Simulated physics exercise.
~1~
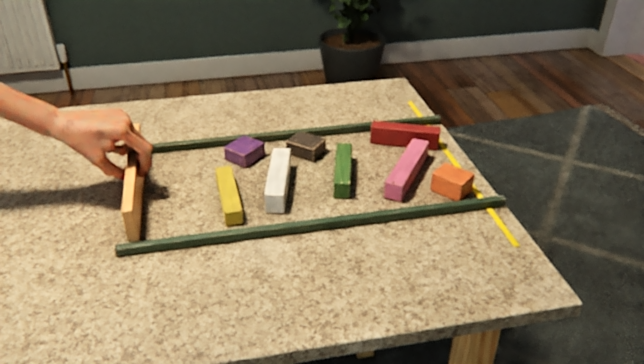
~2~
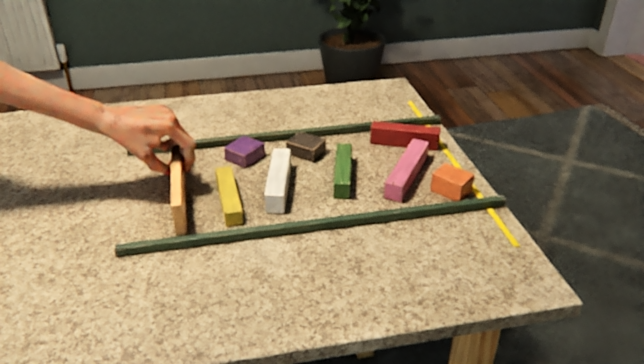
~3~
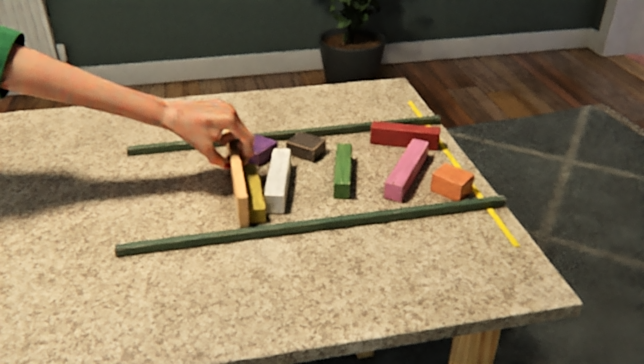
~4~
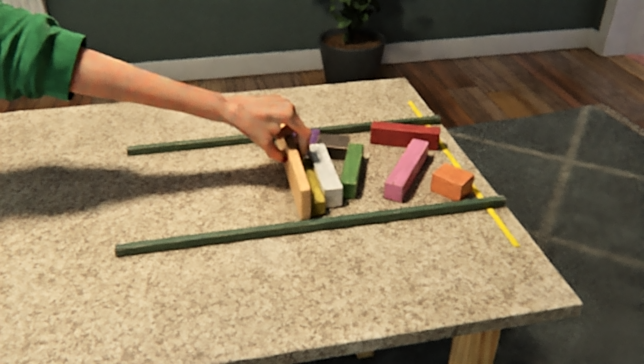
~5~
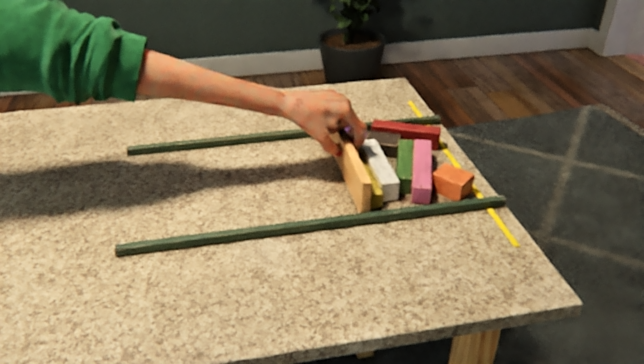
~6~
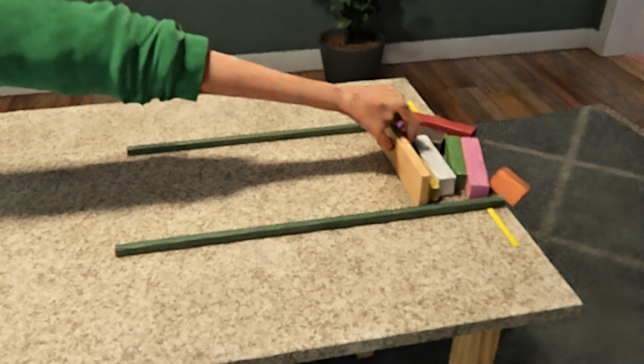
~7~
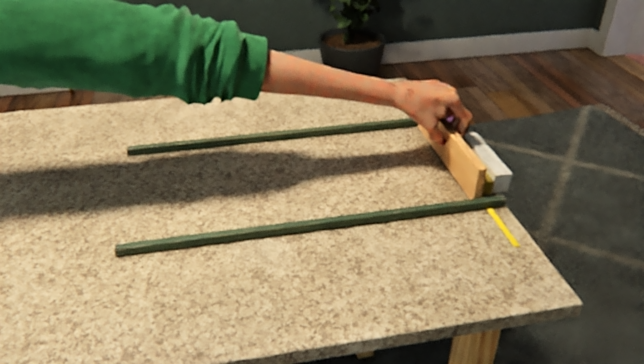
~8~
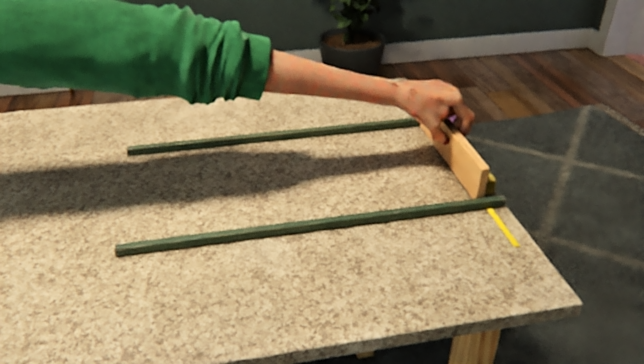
In the video, a hand slides an upright wooden board rightward between two green rails on a speckled tabletop, gathering scattered colored blocks and pushing them toward the edge. The orange, red, pink, green, black and white pieces go over the end, and the board stops near the yellow tape.
